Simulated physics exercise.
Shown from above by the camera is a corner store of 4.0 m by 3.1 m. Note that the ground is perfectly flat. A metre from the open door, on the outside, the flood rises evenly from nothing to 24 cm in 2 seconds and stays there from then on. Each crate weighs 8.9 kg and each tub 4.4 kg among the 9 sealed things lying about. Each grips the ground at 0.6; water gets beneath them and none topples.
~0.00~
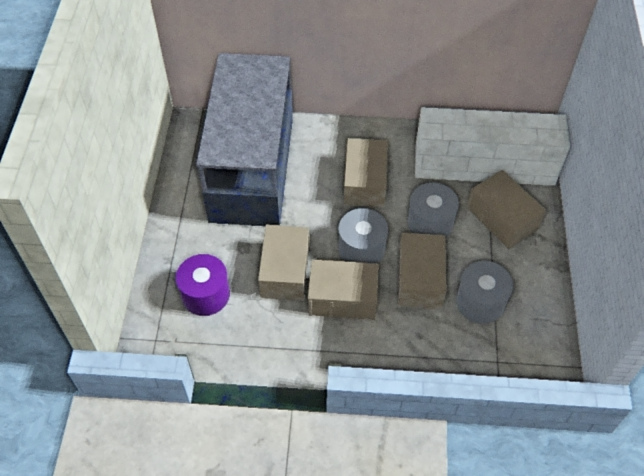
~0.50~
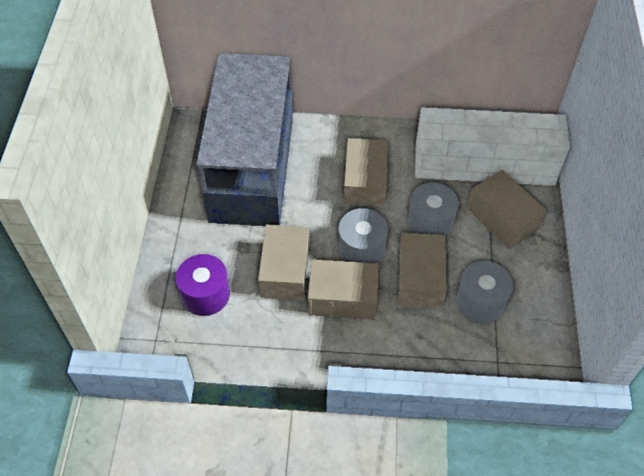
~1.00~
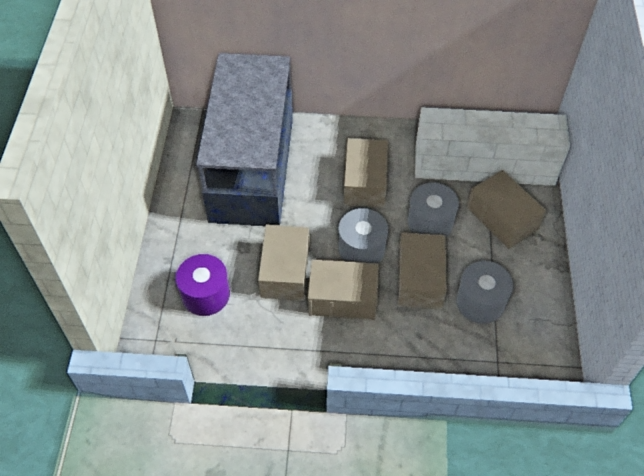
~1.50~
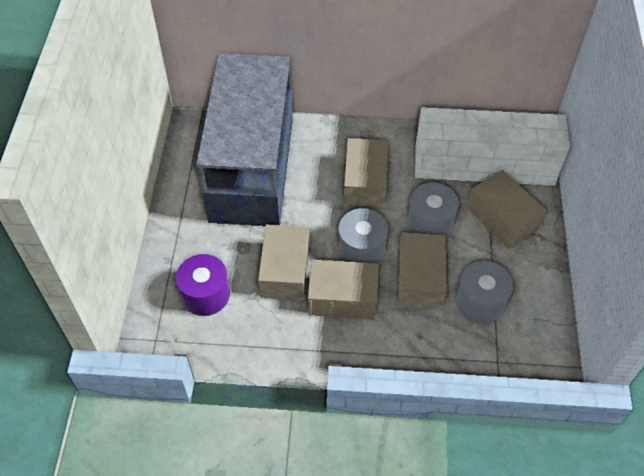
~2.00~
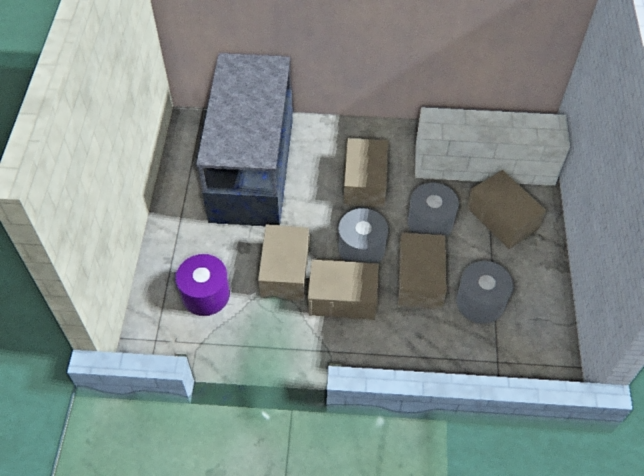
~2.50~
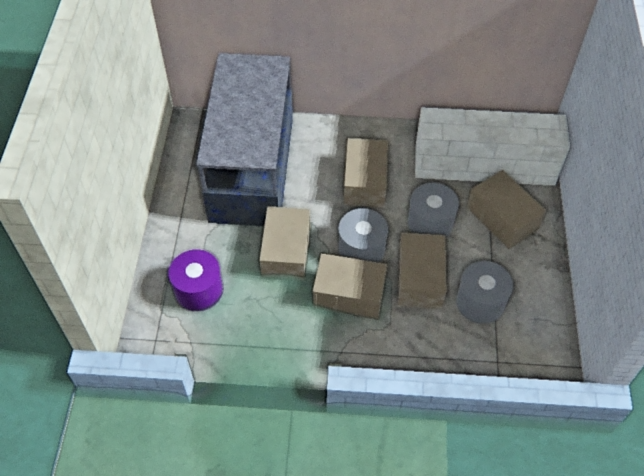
Green water spreads through the doorway and slightly shifts the purple tub and two boxes.
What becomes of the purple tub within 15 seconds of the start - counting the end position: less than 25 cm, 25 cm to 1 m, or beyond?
It gets shunted far.
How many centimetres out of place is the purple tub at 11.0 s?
Shift by then: About 200 cm.
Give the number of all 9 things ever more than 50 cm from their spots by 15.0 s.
That adds up to 9.
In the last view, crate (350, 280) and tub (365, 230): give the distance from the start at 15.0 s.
They've ended up 50 cm and 80 cm away, in that order.
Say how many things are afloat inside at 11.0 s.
At that instant the tally stands at 9.
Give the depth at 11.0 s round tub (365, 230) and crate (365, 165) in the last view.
About 13 and 17 cm.
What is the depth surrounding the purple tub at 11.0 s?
Near 16 cm deep.
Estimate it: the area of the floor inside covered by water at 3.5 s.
Wet area: Approx. 6.0 m2.
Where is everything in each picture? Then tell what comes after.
In the first frame, the purple tub at (201, 275) rests on the ground; 0.0 m2 under water; 0 of 9 have shifted.
In the second frame, the purple tub at (201, 275), on the bottom; 0.0 m2 under water; 0 of 9 have shifted.
In the third frame, the purple tub at (201, 275), on the bottom; 0.0 m2 under water; 0 of 9 have shifted.
In the fourth frame, the purple tub at (201, 275) rests on the ground; water covers 0.0 m2; 0 of 9 have shifted.
In the fifth frame, the purple tub at (201, 275), on the bottom; water covers 0.7 m2; 0 of 9 have shifted.
In the sixth frame, the purple tub at (194, 271) rests on the ground, 8 cm from its start; water covers 1.8 m2; 3 of 9 have shifted.
After 3.5 s the purple tub is near (158, 219), 0.7 m from its start, afloat; 4 afloat.
After 6.8 s the purple tub is near (184, 89), 2.1 m from its start, afloat; 6 afloat.
After 11.0 s the purple tub is near (197, 103), 1.9 m from its start, afloat; 9 afloat.
After 15.0 s the purple tub is near (173, 140), 1.4 m from its start, afloat; 9 afloat.
